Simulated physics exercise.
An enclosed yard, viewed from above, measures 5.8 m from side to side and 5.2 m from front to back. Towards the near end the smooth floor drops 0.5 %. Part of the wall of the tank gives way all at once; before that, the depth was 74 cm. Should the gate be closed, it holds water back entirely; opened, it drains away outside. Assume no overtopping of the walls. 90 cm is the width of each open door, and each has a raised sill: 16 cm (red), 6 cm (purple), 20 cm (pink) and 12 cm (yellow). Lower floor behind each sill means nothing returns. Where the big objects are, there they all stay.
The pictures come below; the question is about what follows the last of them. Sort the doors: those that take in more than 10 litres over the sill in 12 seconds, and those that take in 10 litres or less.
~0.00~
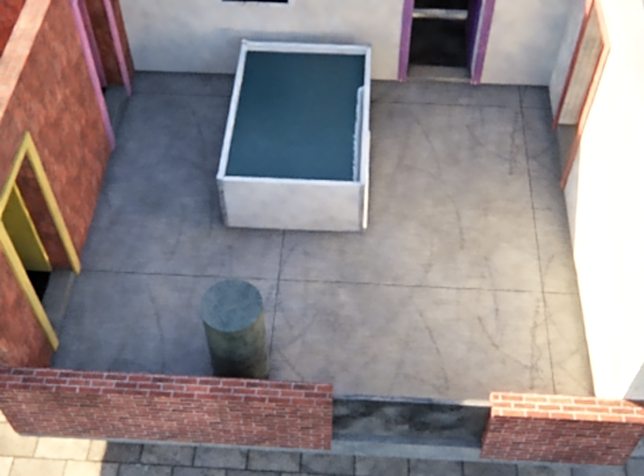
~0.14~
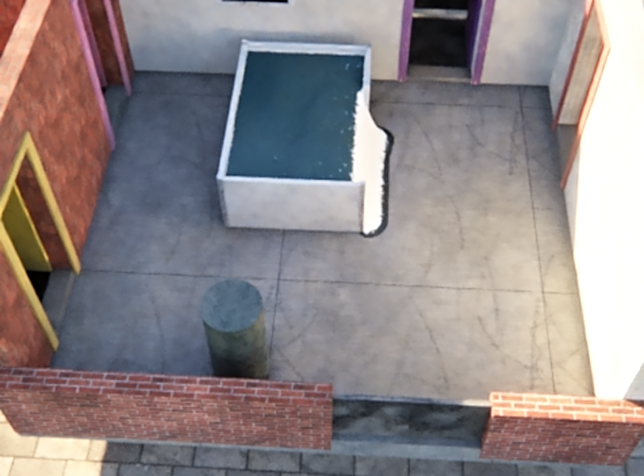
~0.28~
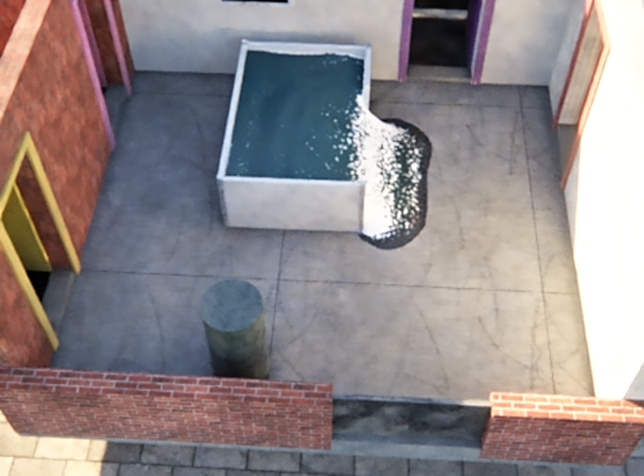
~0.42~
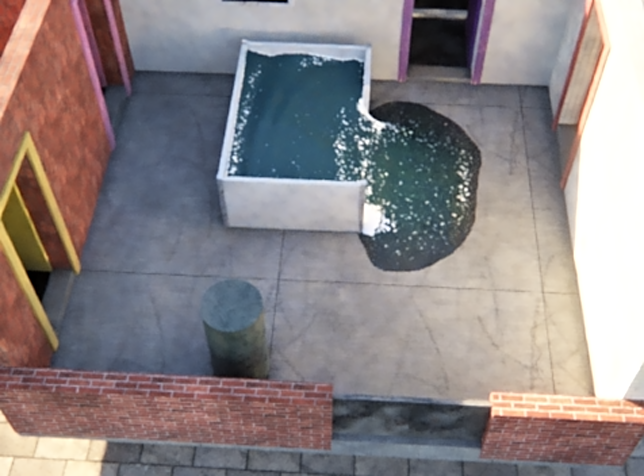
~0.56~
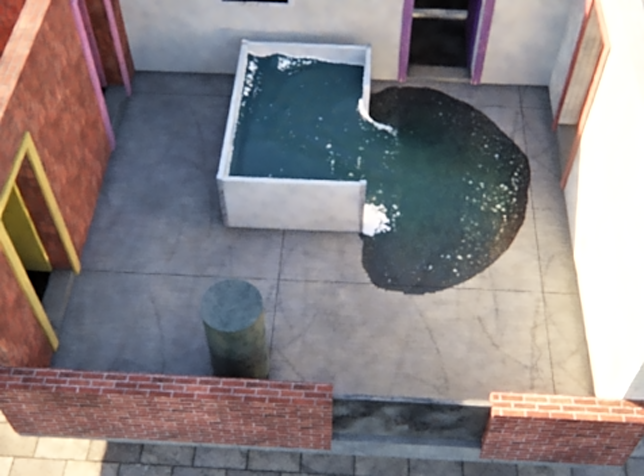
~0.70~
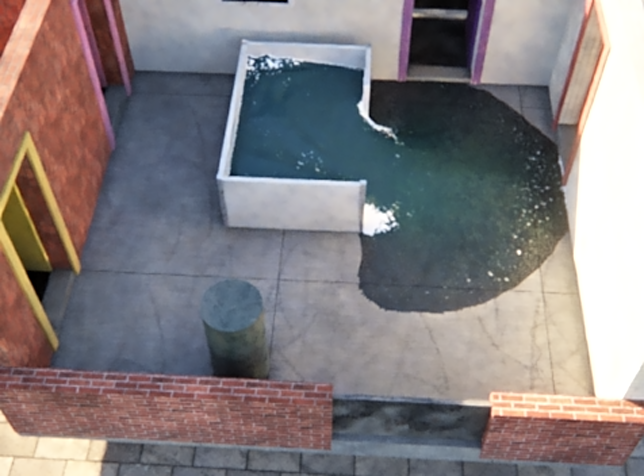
Sorted: The red door takes in more; the purple door takes in more; the pink door takes in 10 litres or less; the yellow door takes in 10 litres or less.
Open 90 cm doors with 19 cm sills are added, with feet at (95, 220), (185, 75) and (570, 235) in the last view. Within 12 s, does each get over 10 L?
The first one doesn't reach it, the second one doesn't reach it, and the third one exceeds it.
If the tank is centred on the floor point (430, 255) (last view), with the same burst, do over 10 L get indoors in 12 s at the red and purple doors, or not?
Checking the limit: The red door is within it and the purple door is beyond it.
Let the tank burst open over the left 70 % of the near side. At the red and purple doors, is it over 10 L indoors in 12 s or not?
Door red stays within, door purple goes beyond.
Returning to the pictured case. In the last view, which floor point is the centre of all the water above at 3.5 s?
(424, 220).
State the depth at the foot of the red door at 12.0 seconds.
Some 6.5 cm.
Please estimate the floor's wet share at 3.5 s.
About 60 per cent.
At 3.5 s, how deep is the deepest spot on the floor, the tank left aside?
Up to near 28 cm.
After 1.4 s water covers 35 % of the floor and is deepest (44 cm) near (556, 223); red door 38 cm at the sill, 75 L in, purple door 6 cm at the sill, 1 L in, pink door not reached, yellow door not reached.
After 2.2 s water covers 40 % of the floor and is deepest (54 cm) near (583, 415); red door 32 cm at the sill, 170 L in, purple door 4 cm at the sill, 1 L in, pink door not reached, yellow door not reached.
After 3.5 s water covers 60 % of the floor and is deepest (28 cm) near (585, 432); red door 20 cm at the sill, 227 L in, purple door 9 cm at the sill, 7 L in, pink door not reached, yellow door not reached.
After 7.0 s water covers 95 % of the floor and is deepest (18 cm) near (269, 383); red door 8 cm at the sill, 236 L in, purple door 7 cm at the sill, 24 L in, pink door 11 cm at the sill, 0 L in, yellow door 8 cm at the sill, 0 L in.
After 12.0 s water covers 95 % of the floor and is deepest (13 cm) near (178, 410); red door 7 cm at the sill, 236 L in, purple door 9 cm at the sill, 33 L in, pink door 10 cm at the sill, 0 L in, yellow door 10 cm at the sill, 0 L in.
